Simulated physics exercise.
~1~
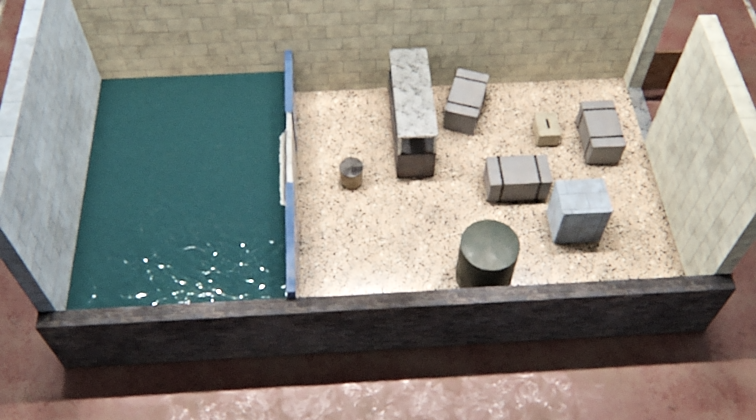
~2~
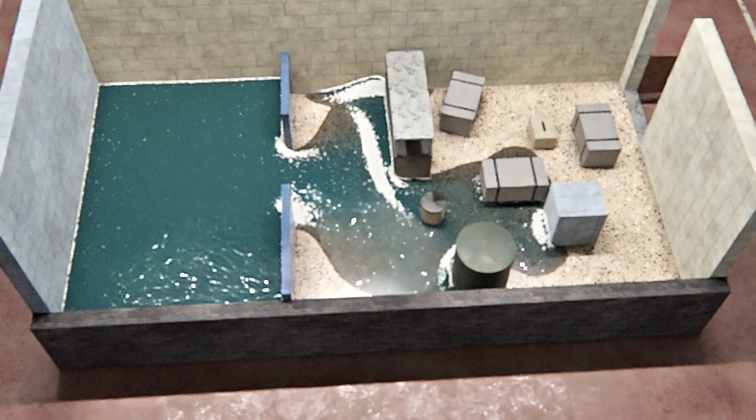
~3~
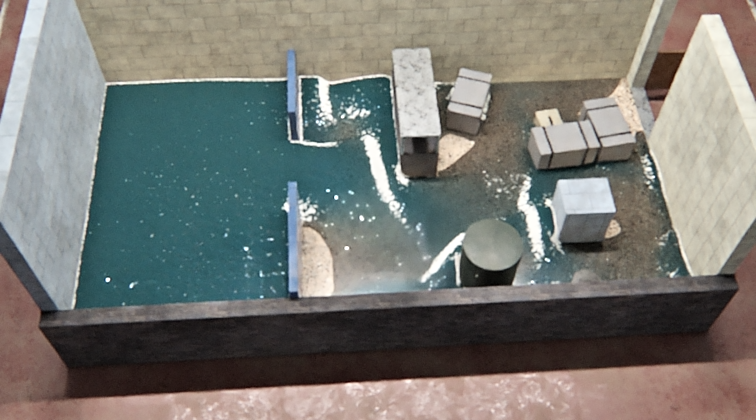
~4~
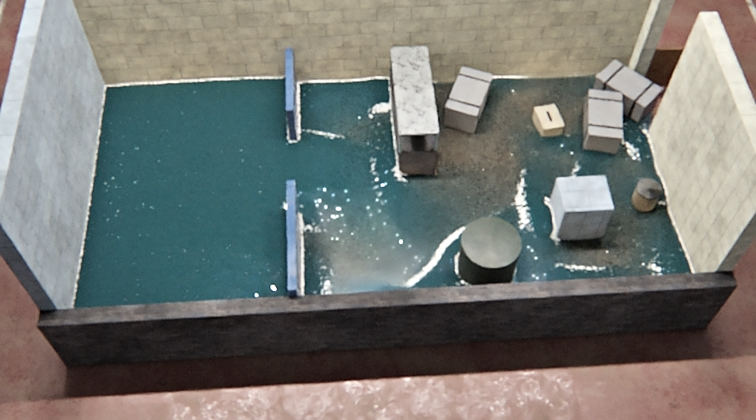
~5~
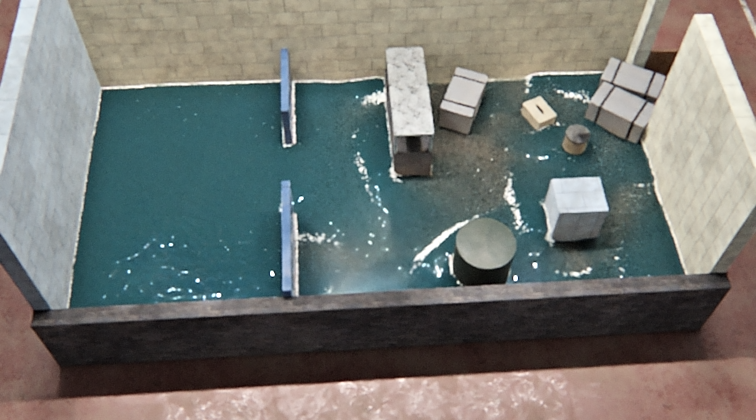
The footage shows water bursting through a gap in a blue divider and flooding a walled room, carrying a small pail rightward and then back up and left, while two banded grey boxes end up together near the upper right corner and a small tan box barely shifts.
